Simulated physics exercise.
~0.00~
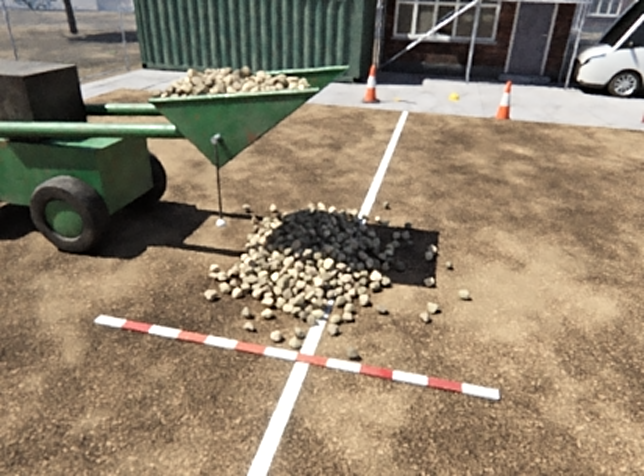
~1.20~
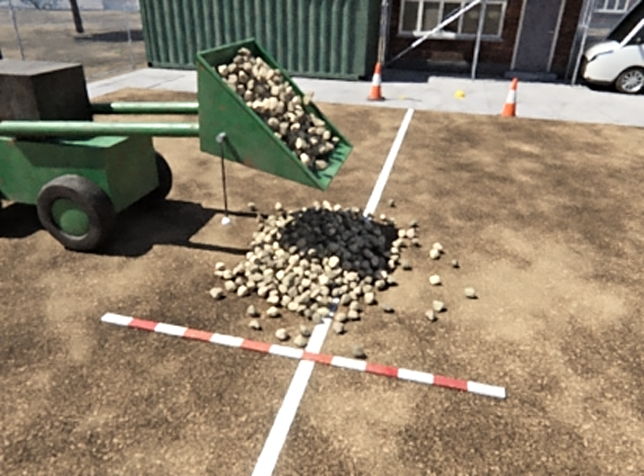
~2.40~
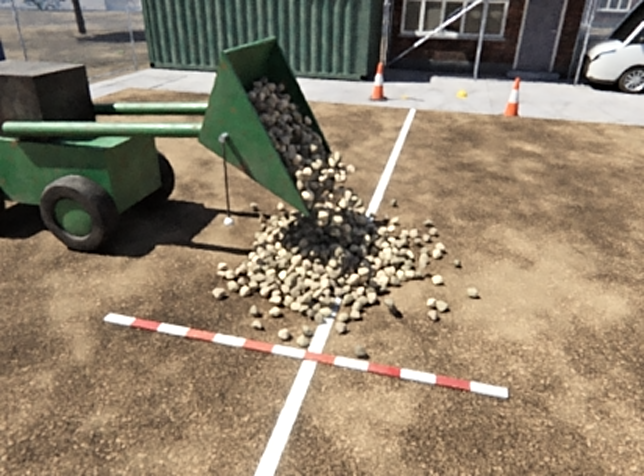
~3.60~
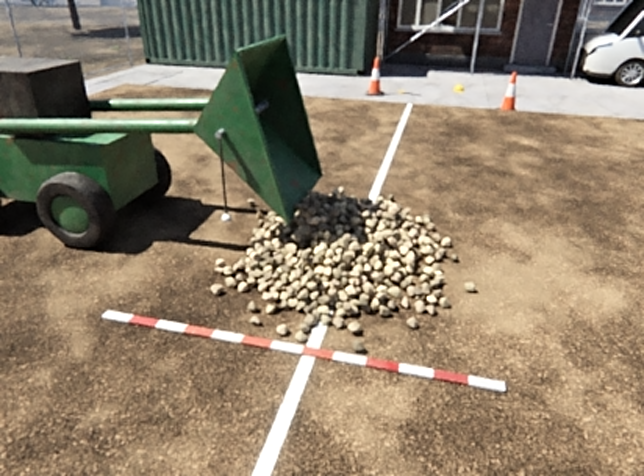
In this clip, a green loader tips its bucket of pale stones in stages above an existing heap beside a red and white striped staff, and the stones pour out, leaving a larger pile spread across the painted white line beneath the steeply tilted bucket.
